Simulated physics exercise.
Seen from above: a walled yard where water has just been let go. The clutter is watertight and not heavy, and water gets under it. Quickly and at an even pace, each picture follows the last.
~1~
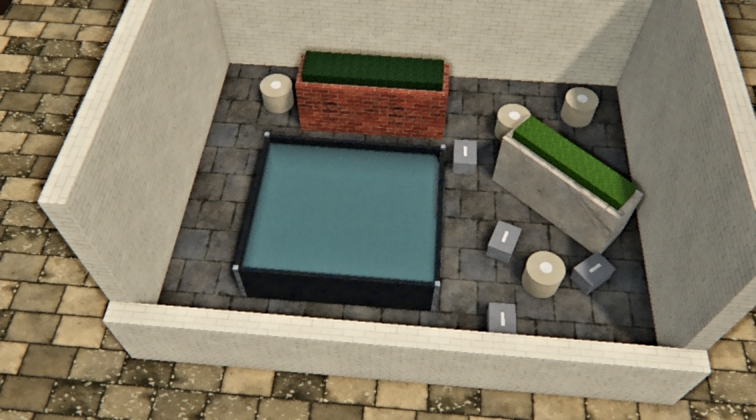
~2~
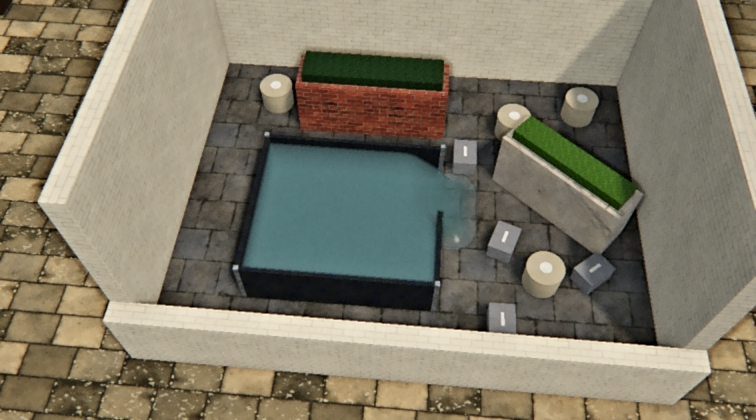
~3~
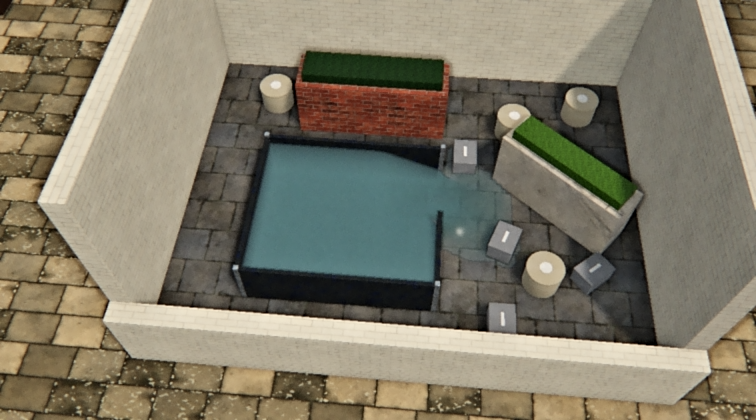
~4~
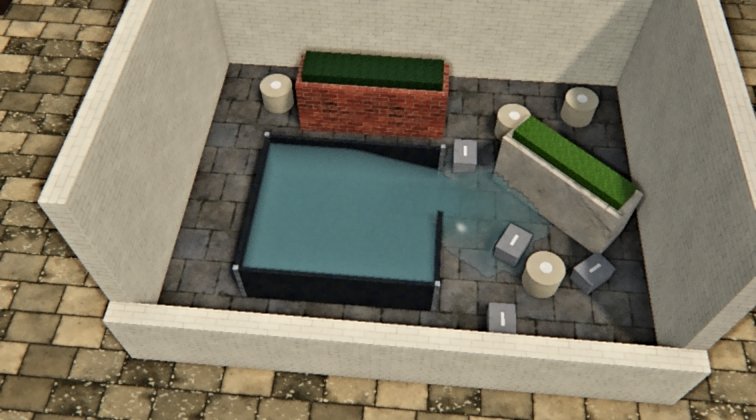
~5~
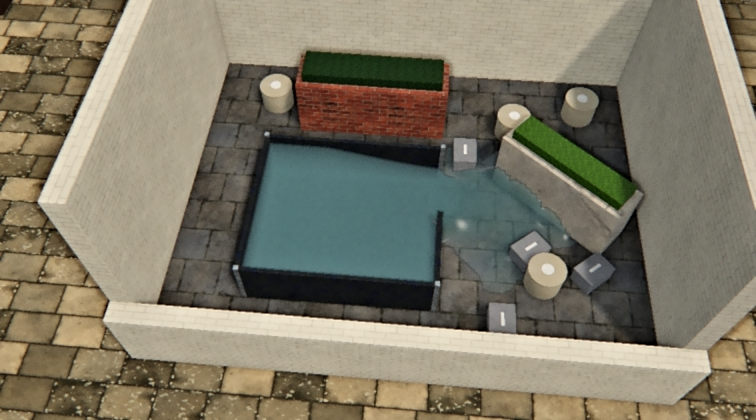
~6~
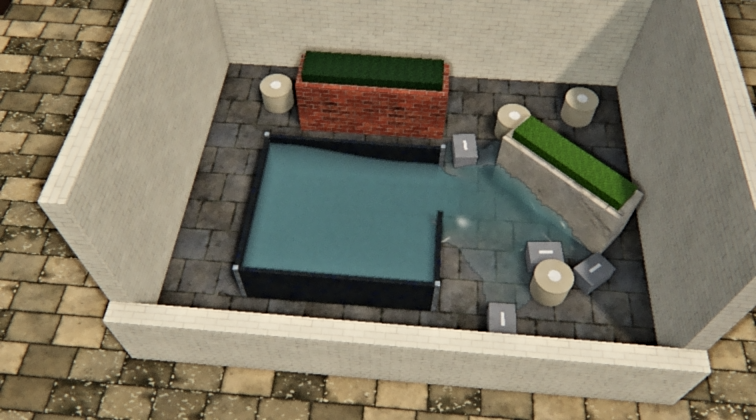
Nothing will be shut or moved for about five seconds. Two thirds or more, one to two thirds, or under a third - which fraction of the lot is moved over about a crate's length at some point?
Share: Two thirds and up.
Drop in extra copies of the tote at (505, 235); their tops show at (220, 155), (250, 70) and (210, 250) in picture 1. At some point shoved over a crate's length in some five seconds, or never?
Stays put, stays put, stays put.
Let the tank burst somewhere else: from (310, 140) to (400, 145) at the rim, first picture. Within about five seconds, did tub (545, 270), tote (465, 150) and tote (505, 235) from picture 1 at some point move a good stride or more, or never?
First covers that distance, second covers that distance, third covers that distance.
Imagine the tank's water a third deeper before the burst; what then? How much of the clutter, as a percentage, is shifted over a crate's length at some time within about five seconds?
I'd put it near 100 percent.
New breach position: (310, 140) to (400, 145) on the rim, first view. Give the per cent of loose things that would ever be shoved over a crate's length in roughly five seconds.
Estimate: Roughly 80 per cent.
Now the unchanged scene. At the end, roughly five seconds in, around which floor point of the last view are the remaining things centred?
Centre of the remaining clutter: Around (456, 197).
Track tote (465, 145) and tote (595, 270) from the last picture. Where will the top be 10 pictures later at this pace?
First object near (456, 78); second object near (659, 335).
A moment on, 1 of 8 are well off their spots; 1 afloat.
Next, 5 of 8 are well off their spots; 4 afloat.
Later, 7 of 8 are well off their spots; 5 afloat.
In the end, 6 of 8 are well off their spots, and 7 have been at some point; 5 afloat.
